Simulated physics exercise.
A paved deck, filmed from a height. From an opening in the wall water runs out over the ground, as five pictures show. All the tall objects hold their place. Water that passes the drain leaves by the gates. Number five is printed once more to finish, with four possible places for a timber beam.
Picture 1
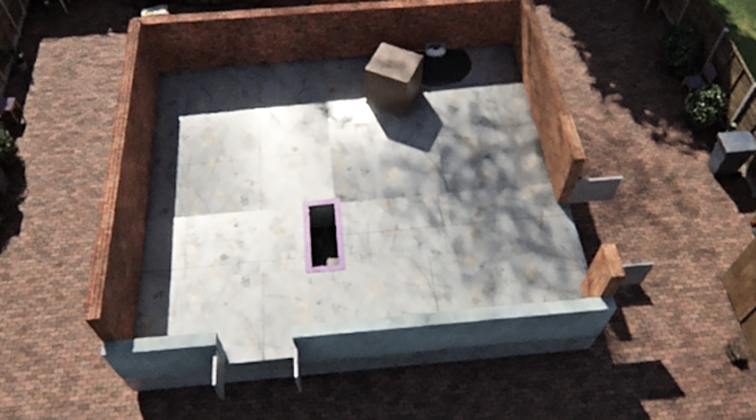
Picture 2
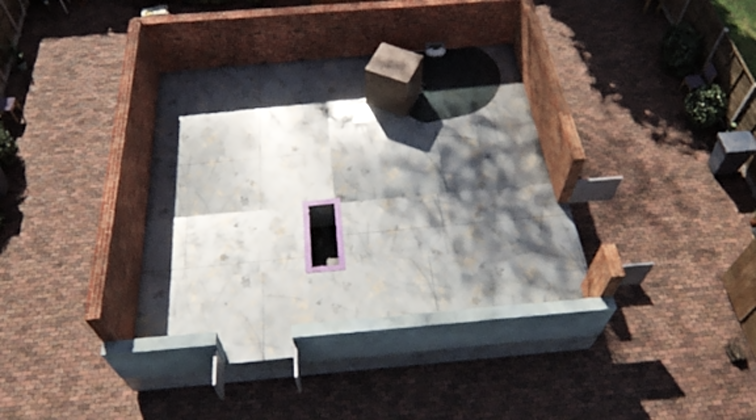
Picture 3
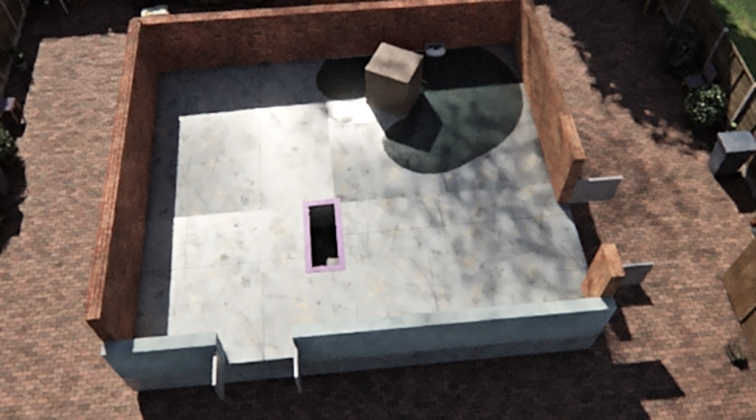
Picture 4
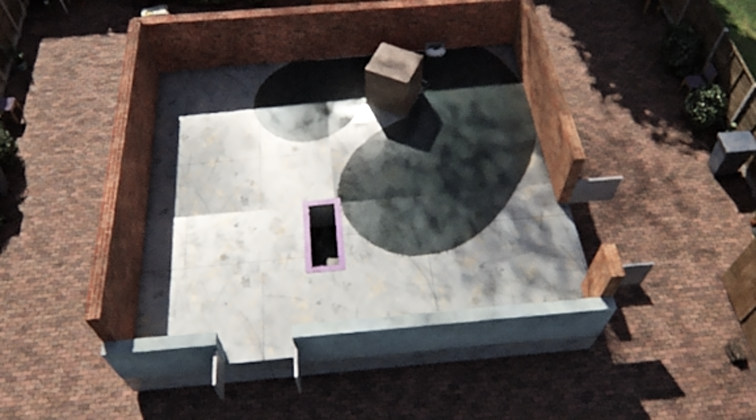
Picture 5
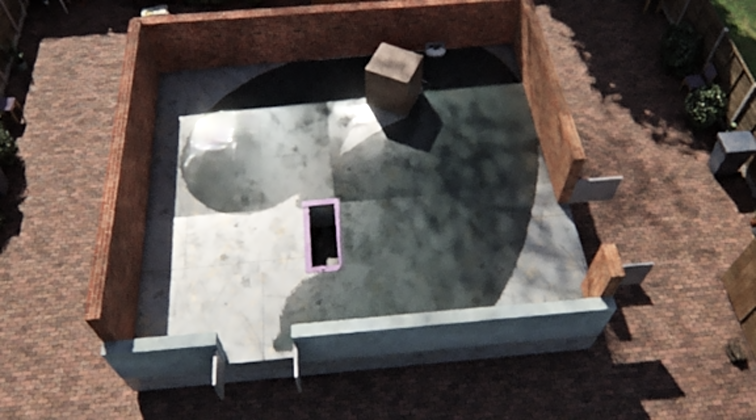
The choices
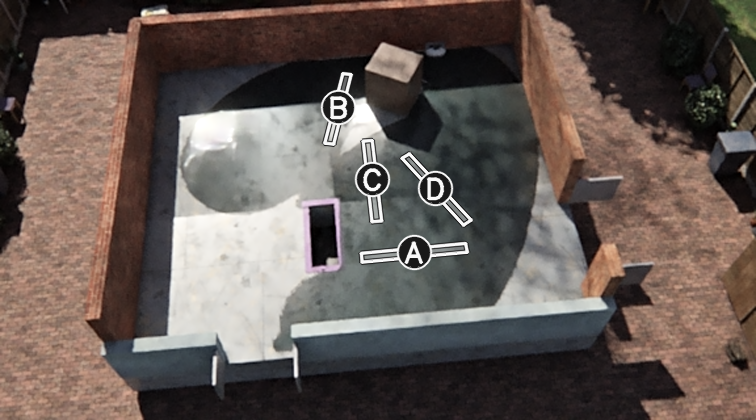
A dark sheet of water spread from the back right corner of a walled paved deck, flowed around a brown block, and crept across most of the floor, reaching the purple-edged drain and running in.
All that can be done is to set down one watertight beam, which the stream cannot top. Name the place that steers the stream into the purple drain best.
Choose A.
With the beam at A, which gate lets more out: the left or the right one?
The left one.
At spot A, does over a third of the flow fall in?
Yes.
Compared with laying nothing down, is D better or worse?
It is worse.
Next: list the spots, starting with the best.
Best to worst: A, B, D, C.
On the marked copy, A from (361, 257) to (466, 247); B from (329, 143) to (347, 74); C from (376, 221) to (367, 140); D from (405, 156) to (467, 222).
With A, about 51 % of the stream runs into the purple drain, about 47 % out by the gates.
With B, about 24 % of the stream runs into the purple drain, about 72 % out by the gates.
With C, about 2 % of the stream runs into the purple drain, about 94 % out by the gates.
With D, about 10 % of the stream runs into the purple drain, about 86 % out by the gates.
